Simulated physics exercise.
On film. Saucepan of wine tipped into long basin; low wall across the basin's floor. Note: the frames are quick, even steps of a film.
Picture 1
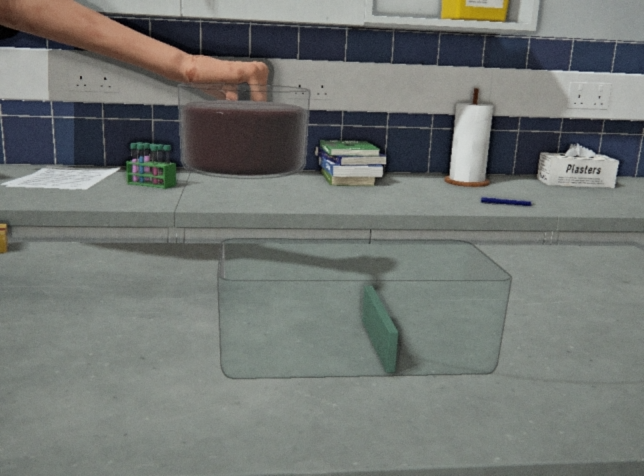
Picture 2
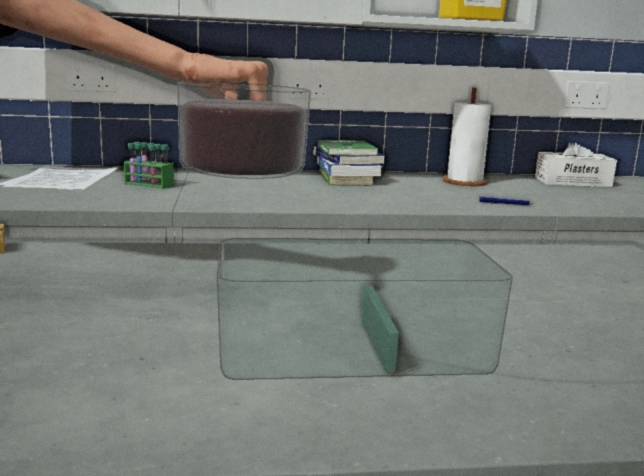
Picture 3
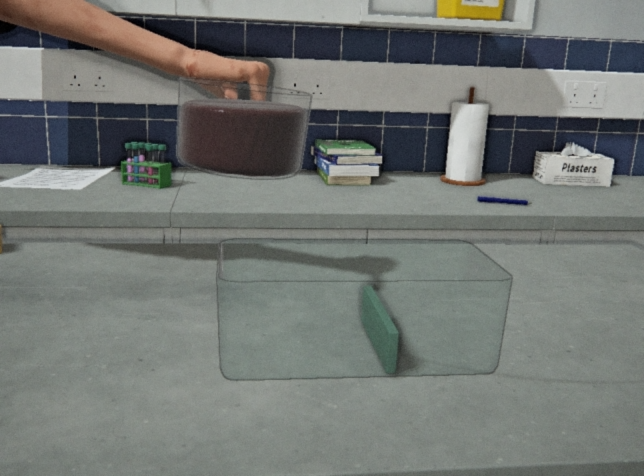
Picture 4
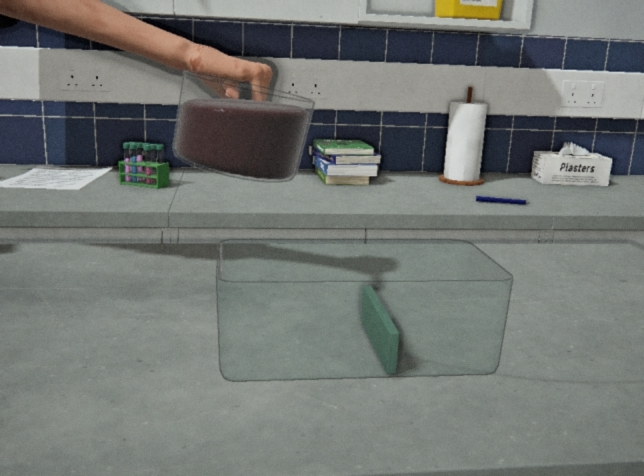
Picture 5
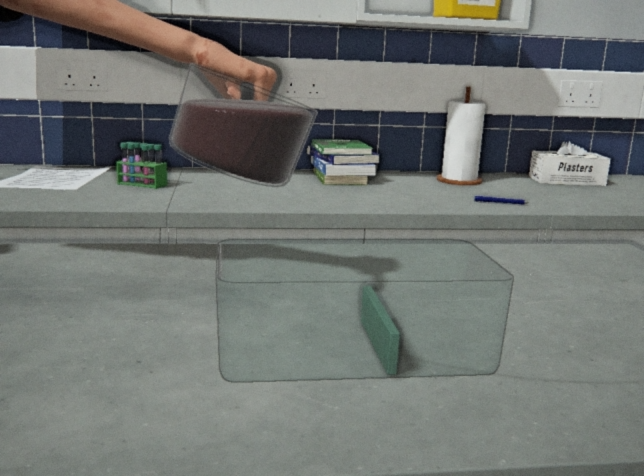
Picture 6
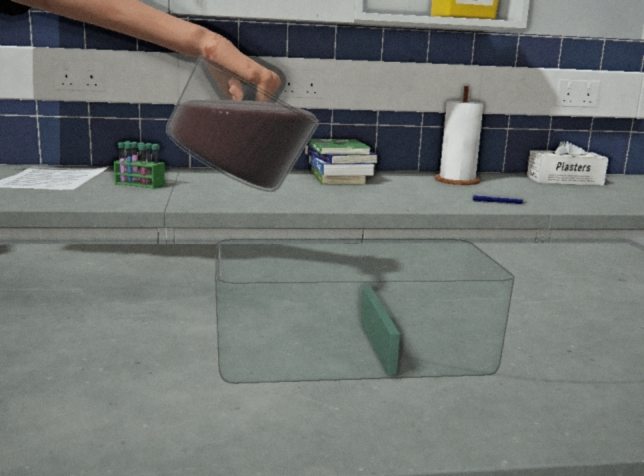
At the start, a hand holds a clear container of dark reddish-brown liquid upright above a worktop, behind a long, clear, empty basin with a low green wall across its floor. The hand then tilts the container gradually to the right, and the liquid shifts inside until it reaches the lowered rim.
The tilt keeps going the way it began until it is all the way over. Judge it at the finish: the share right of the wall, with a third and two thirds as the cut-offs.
At the finish, the right of the wall has under a third.
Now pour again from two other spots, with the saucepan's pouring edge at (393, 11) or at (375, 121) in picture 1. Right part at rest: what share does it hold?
You'd get around 75 per cent and then around 90 per cent.
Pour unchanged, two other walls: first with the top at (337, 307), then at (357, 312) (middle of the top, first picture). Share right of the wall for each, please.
About 85 per cent, then about 55 per cent.
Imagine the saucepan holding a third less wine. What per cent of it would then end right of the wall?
Roughly 0 in a hundred.
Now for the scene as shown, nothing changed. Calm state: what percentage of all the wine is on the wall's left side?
I'd say close to 85 per cent.
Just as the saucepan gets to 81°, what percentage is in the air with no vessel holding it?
35 per cent.
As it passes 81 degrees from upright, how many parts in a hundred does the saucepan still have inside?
Still holding around 50 %, give or take.
A moment on, the tilt is 81° and 52 per cent is still to pour, 12 is left of the wall and 1 right of it.
Next, the tilt is 96° and 15 per cent is still to pour, 58 is left of the wall and 14 right of it.
Then the tilt is 96° and 4 per cent is still to pour, 75 is left of the wall and 14 right of it.
Later the tilt is 96° and 1 per cent is still to pour, 81 is left of the wall and 15 right of it.
Finally, 83 per cent lies left of the wall, 15 right of it and 2 outside.
